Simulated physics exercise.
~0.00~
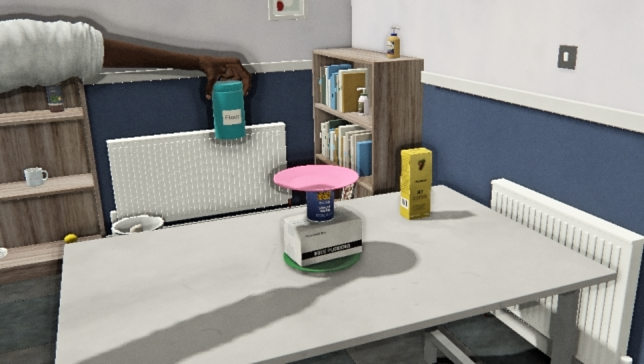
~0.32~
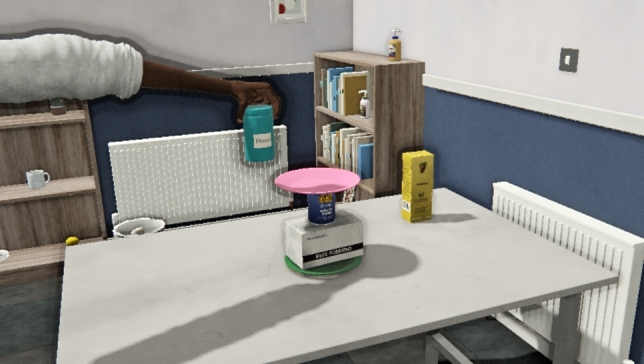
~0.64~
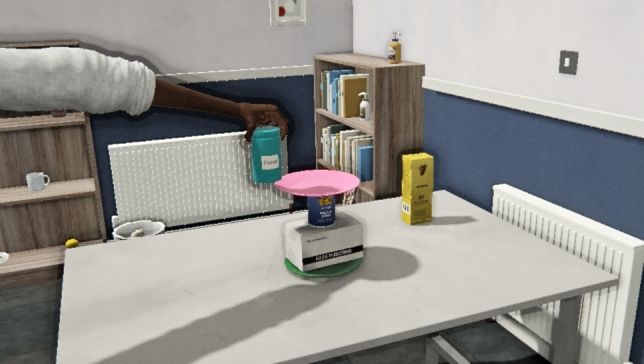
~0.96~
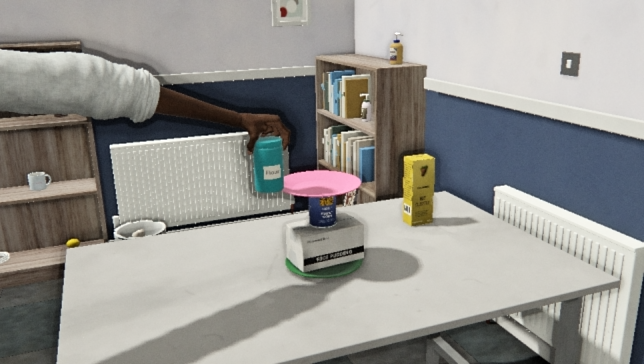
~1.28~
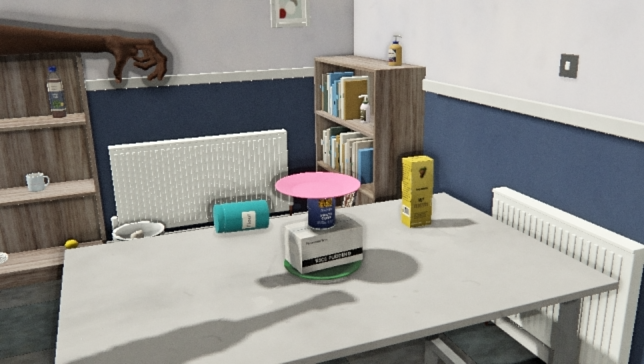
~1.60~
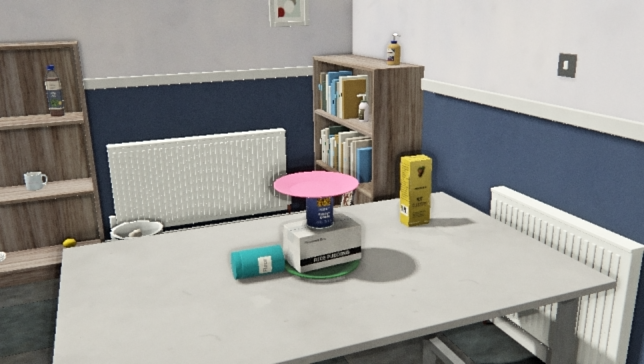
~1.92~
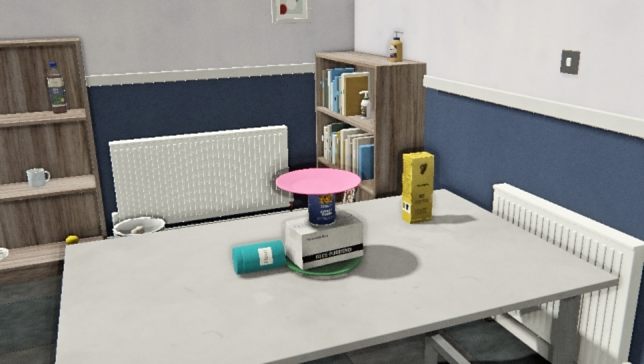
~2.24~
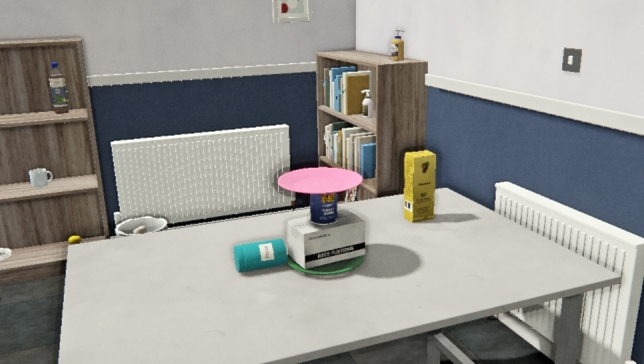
A turquoise jar hangs upright from a hand reaching in from the left over a pale grey table, seen from slightly above in a gently swaying view of a blue-and-white room. On the table, a green plate, a white box, a blue pot and a pink plate form a stack, with a yellow carton to its right. The hand carries the jar rightward and lowers it beside the pink plate. Once released, the jar drops onto its side left of the stack as the hand withdraws. It shifts nearer the viewer and comes to rest lying beside the white box, the stack still standing.
